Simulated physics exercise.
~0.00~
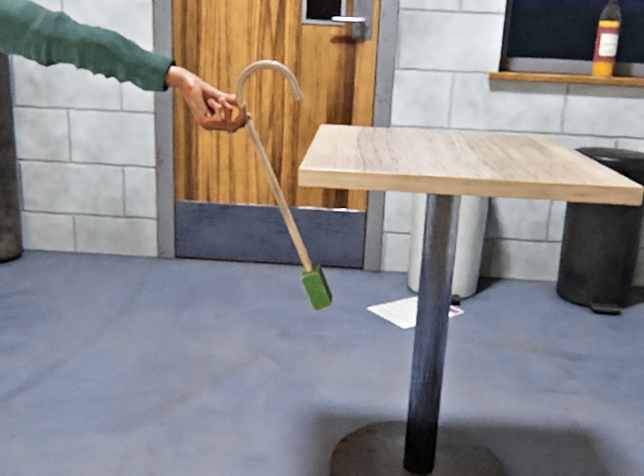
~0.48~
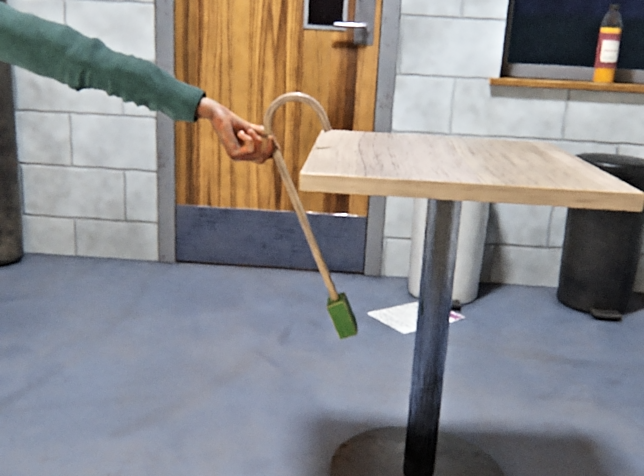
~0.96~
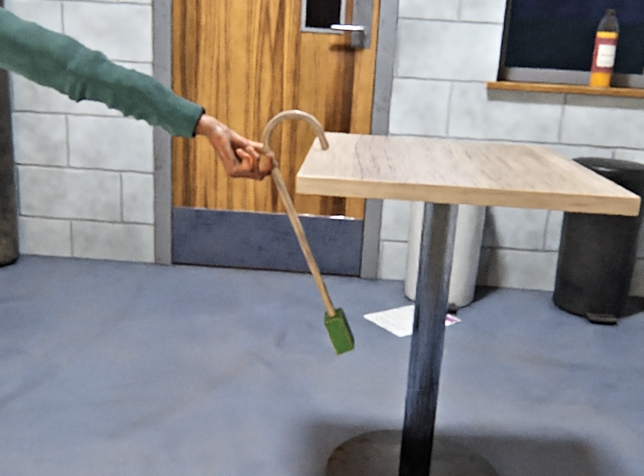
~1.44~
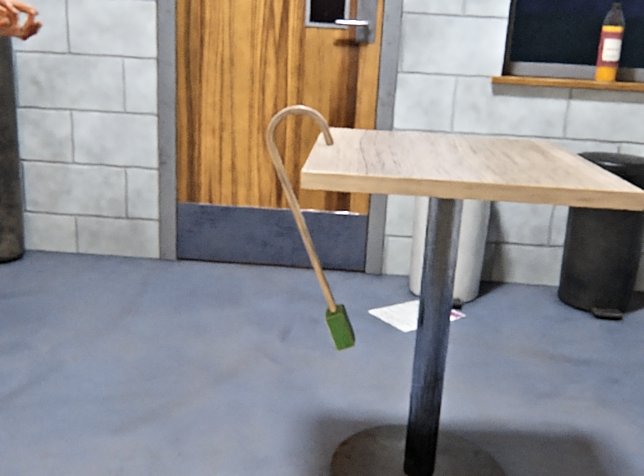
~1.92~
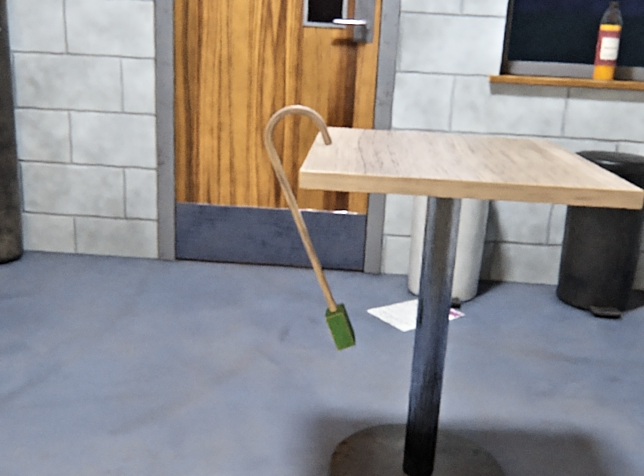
An arm in a green sleeve reaches in from the left, holding a thin tan stick with a hooked top and a green block-like brush at its lower end. A pale wooden table on a dark metal post stands at the right, in a room with a blue-grey floor, a wooden door and a white block wall, seen from slightly above the tabletop. The hand moves the stick right and down until its crook rests over the table's left edge. The fingers let go and the hand withdraws left, out of view. The brush stays hooked there, hanging at a slant.
